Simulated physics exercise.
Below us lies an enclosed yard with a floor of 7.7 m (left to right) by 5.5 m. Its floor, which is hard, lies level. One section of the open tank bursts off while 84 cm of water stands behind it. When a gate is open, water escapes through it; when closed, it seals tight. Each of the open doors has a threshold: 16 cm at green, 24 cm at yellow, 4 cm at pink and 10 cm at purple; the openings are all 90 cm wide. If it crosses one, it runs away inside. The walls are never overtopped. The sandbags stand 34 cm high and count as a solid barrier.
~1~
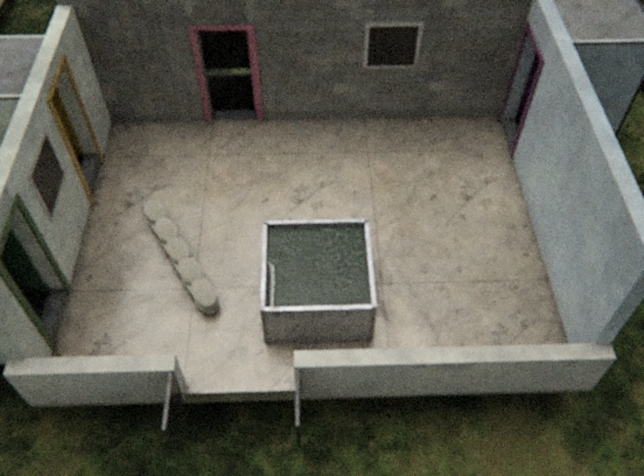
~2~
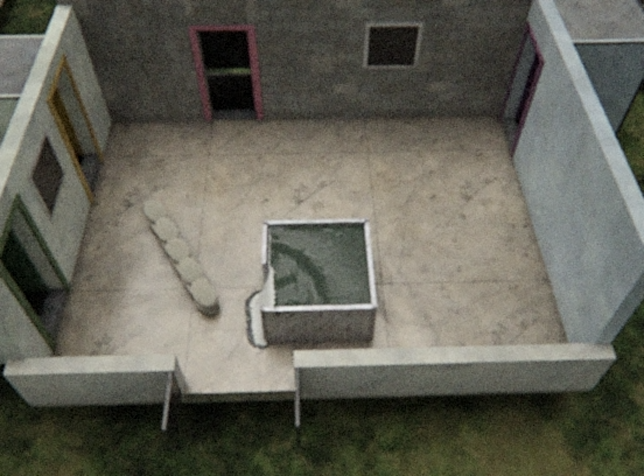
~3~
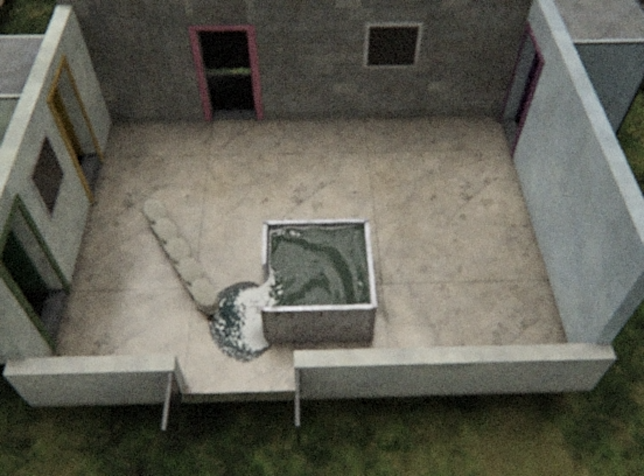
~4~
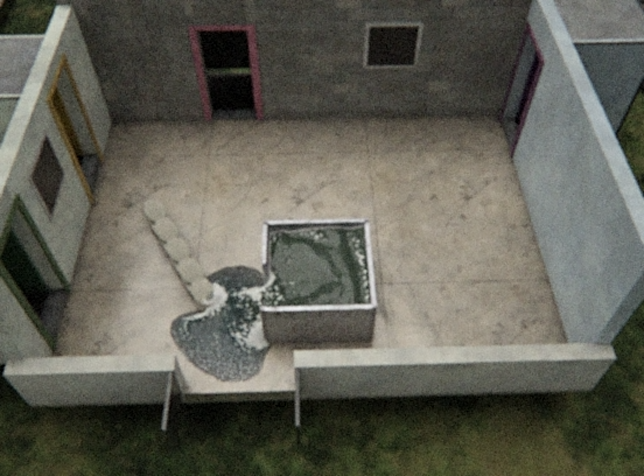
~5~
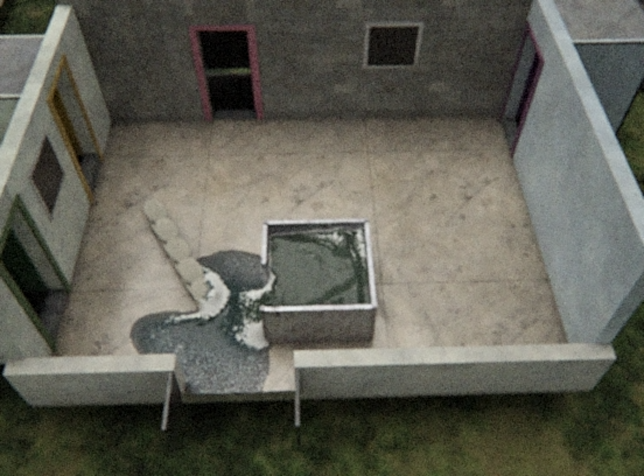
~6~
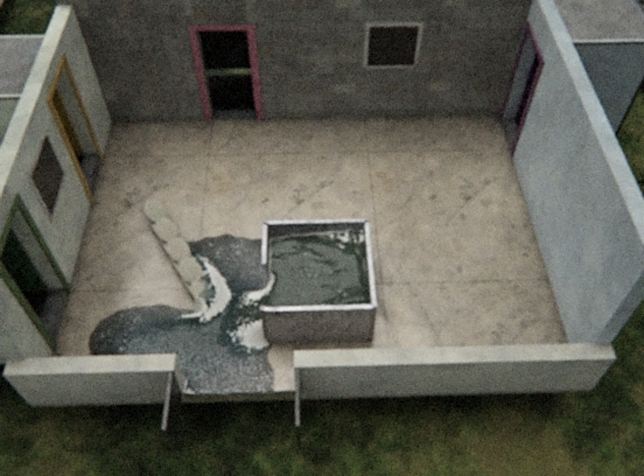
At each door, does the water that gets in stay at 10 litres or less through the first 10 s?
Taking them in turn: At the green door, no; at the yellow door, yes; at the pink door, no; at the purple door, yes.
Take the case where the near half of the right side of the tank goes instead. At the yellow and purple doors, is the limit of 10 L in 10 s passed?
Measured against that limit, yellow comes out short of it and purple comes out beyond it.
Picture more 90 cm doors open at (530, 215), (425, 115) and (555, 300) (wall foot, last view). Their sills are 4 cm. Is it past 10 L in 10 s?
So, in the order given, it's shy of the mark, then shy of the mark, then shy of the mark.
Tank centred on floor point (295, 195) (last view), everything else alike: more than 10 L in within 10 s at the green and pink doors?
Well, green ends up inside the mark and pink ends up beyond the mark.
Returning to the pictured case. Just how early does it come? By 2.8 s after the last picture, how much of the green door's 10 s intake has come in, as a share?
About 85 per cent.
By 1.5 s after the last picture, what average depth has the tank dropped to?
I'd put the mean depth near 36 centimetres.
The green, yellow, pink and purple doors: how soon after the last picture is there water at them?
The front reaches green at 0.2 s, yellow at 1.8 s, pink at 1.6 s, purple at 7.5 s.
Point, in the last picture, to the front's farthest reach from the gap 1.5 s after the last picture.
(157, 125).
Then, 0.7 s after the last picture water covers 20 % of the floor and is deepest (54 cm) near (46, 381); green door 18 cm at the sill, 1 L in, yellow door not reached, pink door not reached, purple door not reached.
Then, 1.5 s after the last picture water covers 35 % of the floor and is deepest (39 cm) near (72, 381); green door 26 cm at the sill, 18 L in, yellow door not reached, pink door not reached, purple door not reached.
Then, 2.8 s after the last picture water covers 40 % of the floor and is deepest (26 cm) near (130, 126); green door 19 cm at the sill, 50 L in, yellow door 4 cm at the sill, 0 L in, pink door 8 cm at the sill, 20 L in, purple door not reached.
Then, 5.3 s after the last picture water covers 45 % of the floor and is deepest (17 cm) near (111, 126); green door 11 cm at the sill, 59 L in, yellow door 9 cm at the sill, 0 L in, pink door 7 cm at the sill, 45 L in, purple door not reached.
Then, 9.3 s after the last picture water covers 80 % of the floor and is deepest (10 cm) near (108, 139); green door 7 cm at the sill, 59 L in, yellow door 7 cm at the sill, 0 L in, pink door 5 cm at the sill, 56 L in, purple door 8 cm at the sill, 0 L in.
